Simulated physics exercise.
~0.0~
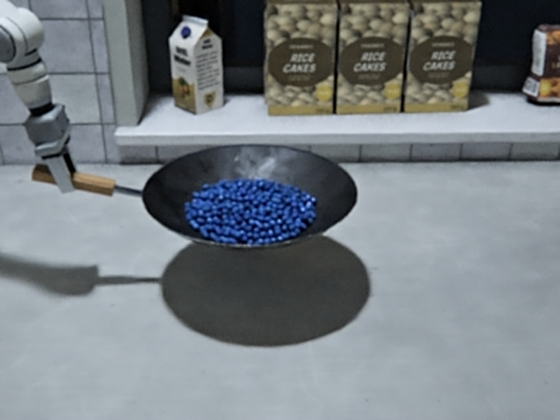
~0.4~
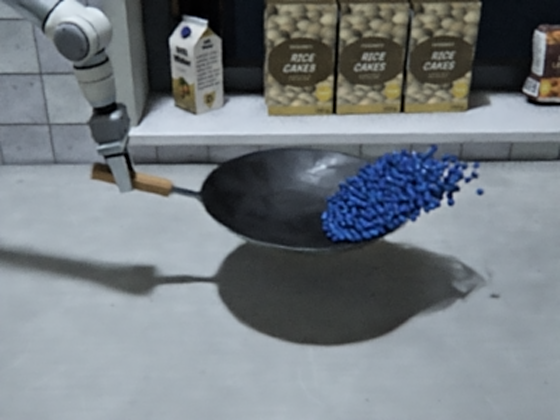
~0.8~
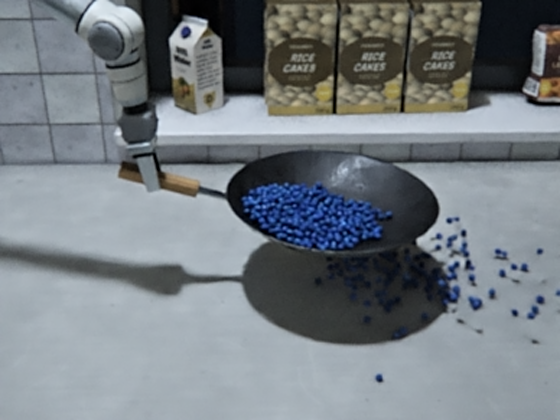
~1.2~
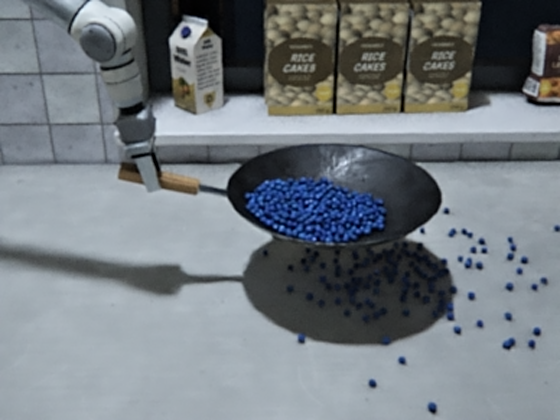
In this clip, a robotic gripper holds a wok of blue beads above a gray table and moves it to the right, and beads surge over the far rim. Many scatter across the table, while most stay heaped in the wok as it comes to rest.
